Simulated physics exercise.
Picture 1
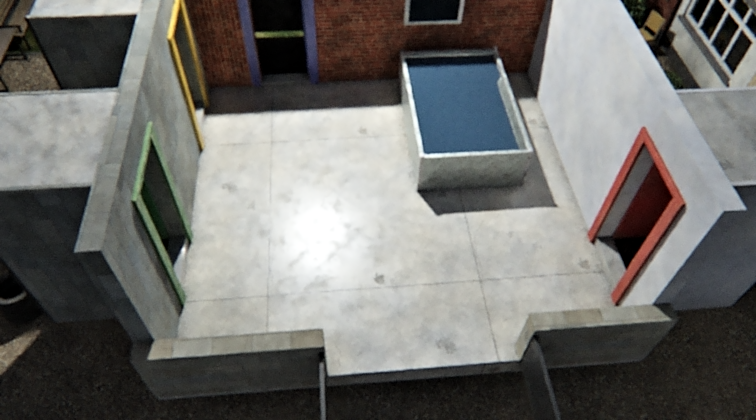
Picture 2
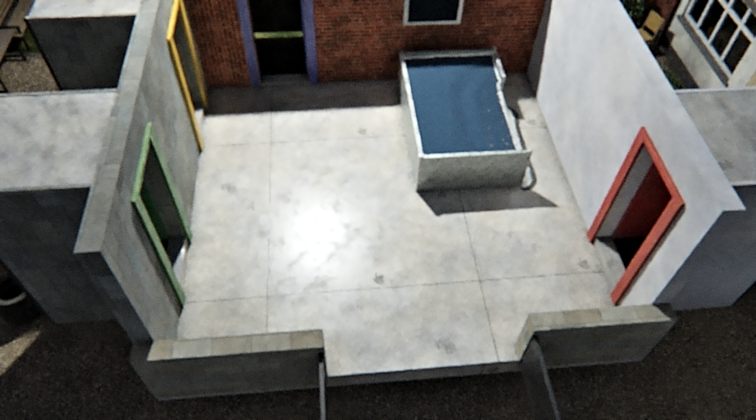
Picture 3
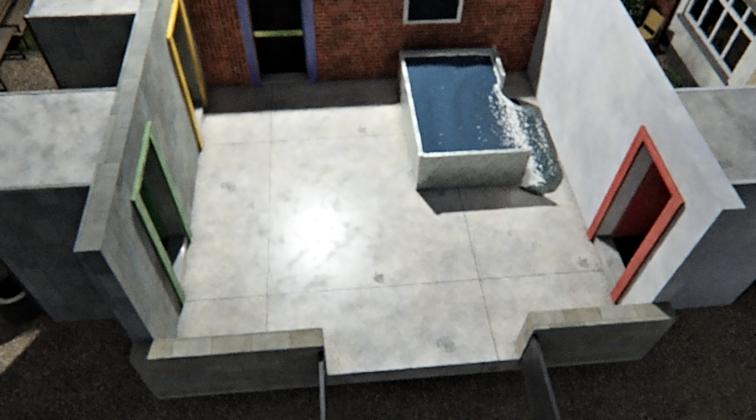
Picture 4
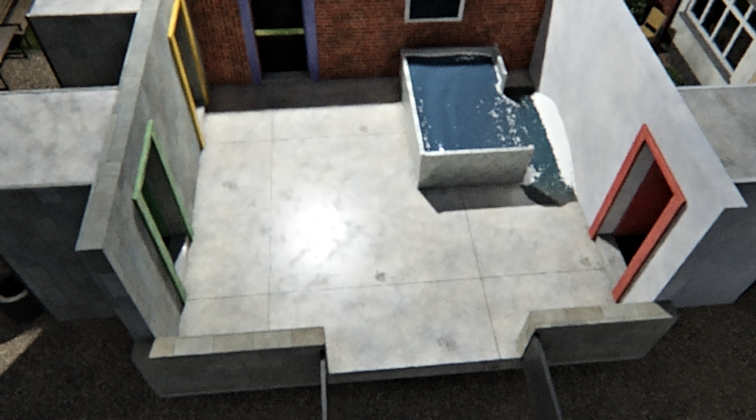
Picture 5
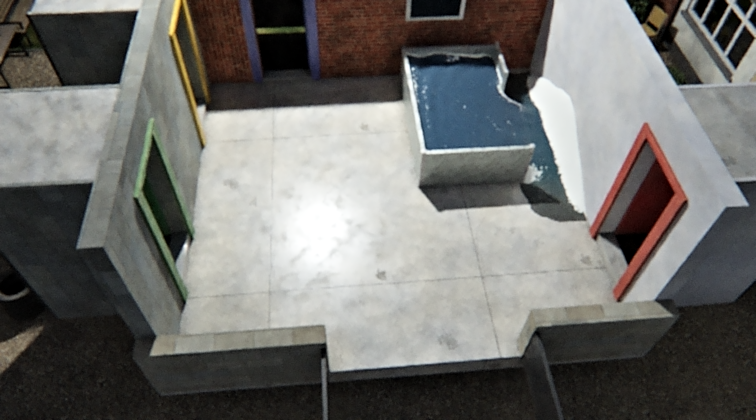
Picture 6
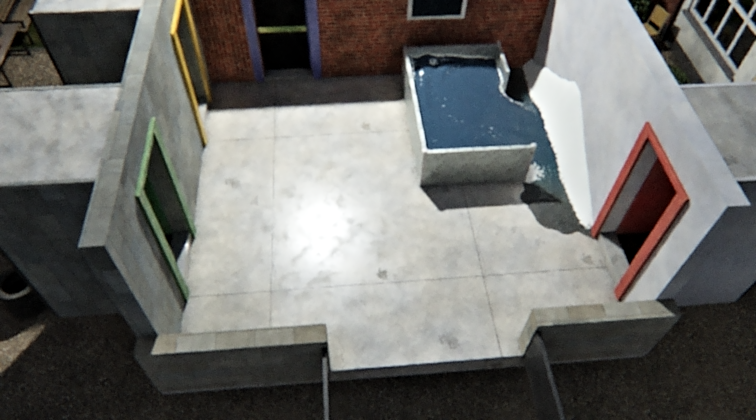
At first, a full water tank stands still on the dry floor of a walled yard with green, yellow, purple and red doorways. Its right side breaks open and water gushes through the gap, hits the right wall, then spreads along it toward the viewer, reaching near the red doorway.
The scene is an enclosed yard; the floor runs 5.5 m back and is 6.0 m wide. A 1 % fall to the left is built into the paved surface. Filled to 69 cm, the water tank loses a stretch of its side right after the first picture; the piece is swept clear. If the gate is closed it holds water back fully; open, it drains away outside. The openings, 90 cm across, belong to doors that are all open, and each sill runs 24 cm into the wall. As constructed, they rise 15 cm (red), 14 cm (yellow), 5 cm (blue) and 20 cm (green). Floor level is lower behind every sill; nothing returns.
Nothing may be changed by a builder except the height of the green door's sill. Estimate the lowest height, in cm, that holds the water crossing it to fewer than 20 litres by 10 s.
My estimate is 8 cm.
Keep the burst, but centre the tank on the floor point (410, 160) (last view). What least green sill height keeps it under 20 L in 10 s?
In this case, 10.0 cm or so.
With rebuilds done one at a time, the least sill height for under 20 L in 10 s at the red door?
Red: Roughly 9.0 cm.
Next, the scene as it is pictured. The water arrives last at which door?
The green one.
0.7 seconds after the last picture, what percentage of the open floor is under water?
I'd say near 20 percent is wet.
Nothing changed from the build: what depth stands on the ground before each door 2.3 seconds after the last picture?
Door by door, in centimetres - red 8, yellow 9, blue 4, green 0.
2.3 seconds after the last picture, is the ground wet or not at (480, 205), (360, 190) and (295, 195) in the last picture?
Listed order - unwetted, unwetted, unwetted.
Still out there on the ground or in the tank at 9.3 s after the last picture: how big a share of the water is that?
Roughly 84 %.
Then, 0.7 s after the last picture water covers 20 % of the floor, deepest (51 cm) near (530, 70); it has not reached the green door.
Then, 2.3 s after the last picture water covers 45 % of the floor, deepest (34 cm) near (496, 85); it has not reached the green door.
Then, 9.3 s after the last picture water covers 90 % of the floor, deepest (14 cm) near (520, 71); 9 cm at the green door, 0 litres in over its 20 cm sill.
At the green door as built, the water peaked near 14 cm, 4.5 s after the last picture.
Run again over the same 10 s with other heights there, 47 litres in over 6.5 cm, 5 litres over 10 cm. The limit of 20 litres is kept from about 8 cm up.
